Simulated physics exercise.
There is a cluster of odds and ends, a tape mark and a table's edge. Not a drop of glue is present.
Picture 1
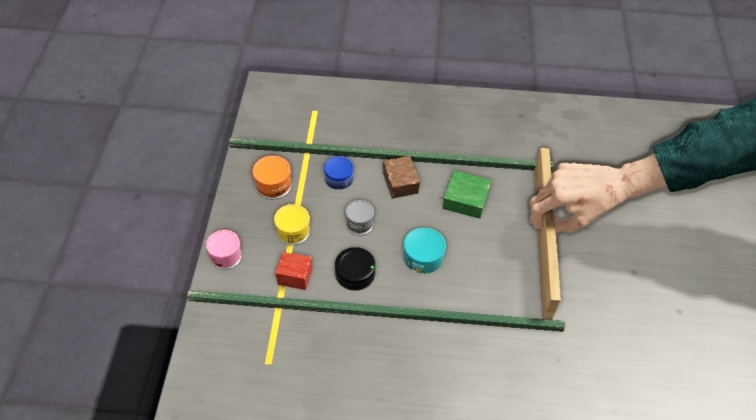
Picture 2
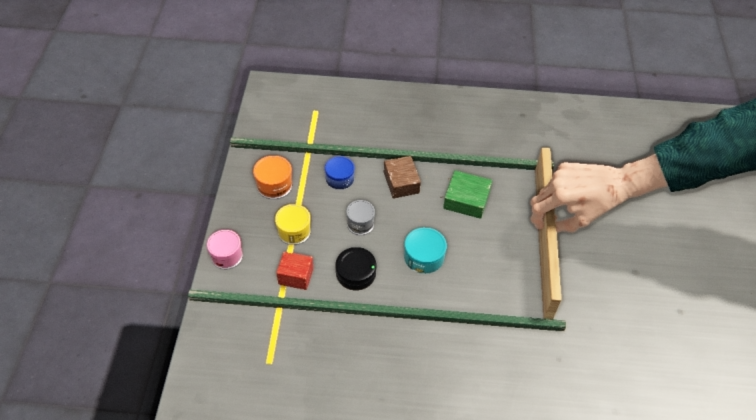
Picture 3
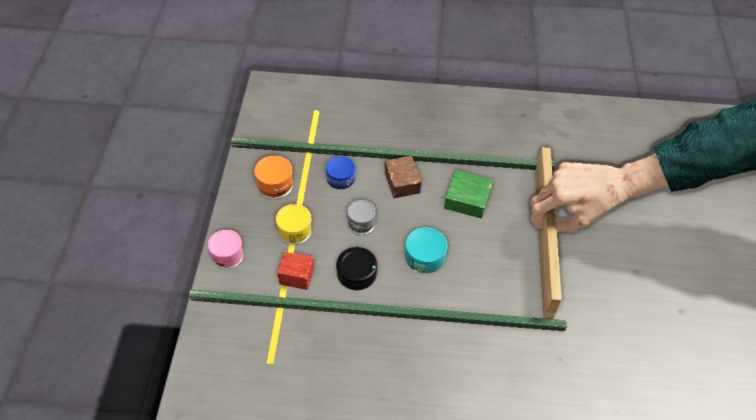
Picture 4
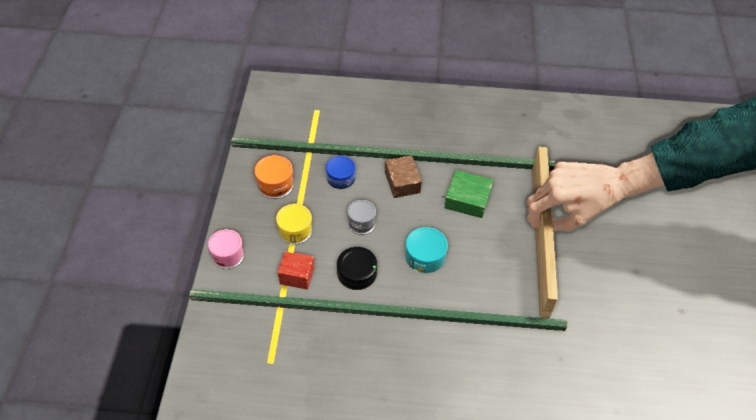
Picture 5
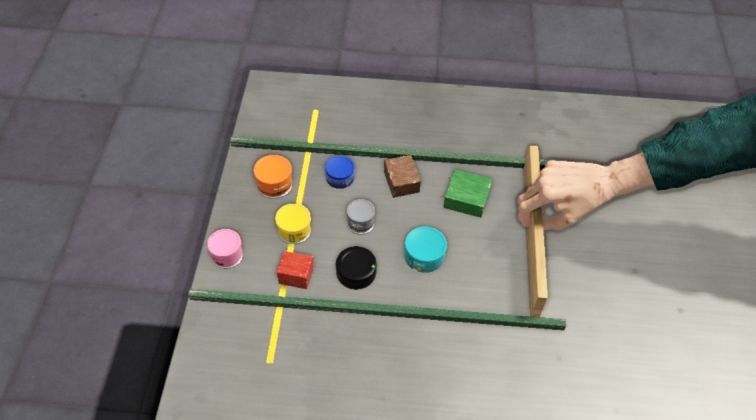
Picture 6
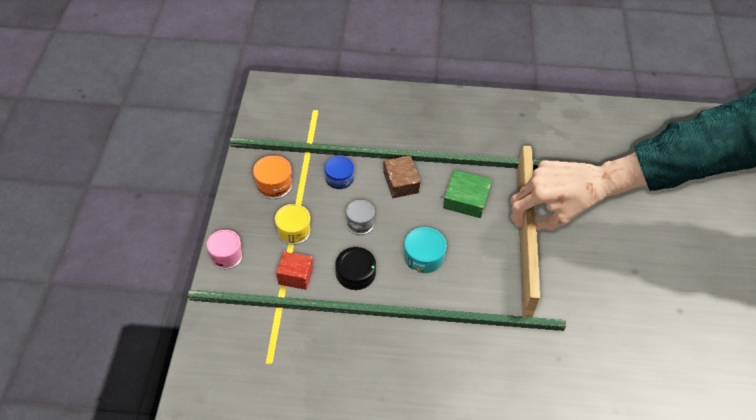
At the start, a hand holds a wooden board upright at the right end of two green rails, with colourful pots, lids and blocks spread between them around a yellow tape line. The hand then slides the board slightly left, while the objects stay in place, still not touched by it.
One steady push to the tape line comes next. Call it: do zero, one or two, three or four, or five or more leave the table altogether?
Zero.
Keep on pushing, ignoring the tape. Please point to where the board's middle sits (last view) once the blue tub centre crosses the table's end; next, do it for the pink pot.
First one: Around (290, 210). Other one: Around (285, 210).
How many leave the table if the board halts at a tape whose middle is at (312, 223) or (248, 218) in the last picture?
Result, try by try: 0, 6.
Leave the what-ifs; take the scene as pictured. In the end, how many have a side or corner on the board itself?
4 in contact.
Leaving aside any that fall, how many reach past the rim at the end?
Result: 2.
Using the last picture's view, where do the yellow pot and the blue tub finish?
I'd put one close to (249, 214) and the other close to (230, 153).
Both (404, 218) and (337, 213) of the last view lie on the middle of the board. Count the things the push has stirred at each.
The counts are 5 and 9.
Early on, none off yet; pink pot at rest near (225, 250); orange tin at rest near (273, 178); yellow pot at rest near (293, 225).
A while later, none off yet; pink pot at rest near (225, 250); orange tin travelled a little near (260, 182); yellow pot travelled a little near (275, 220).
Finally, the number that fall off is zero.
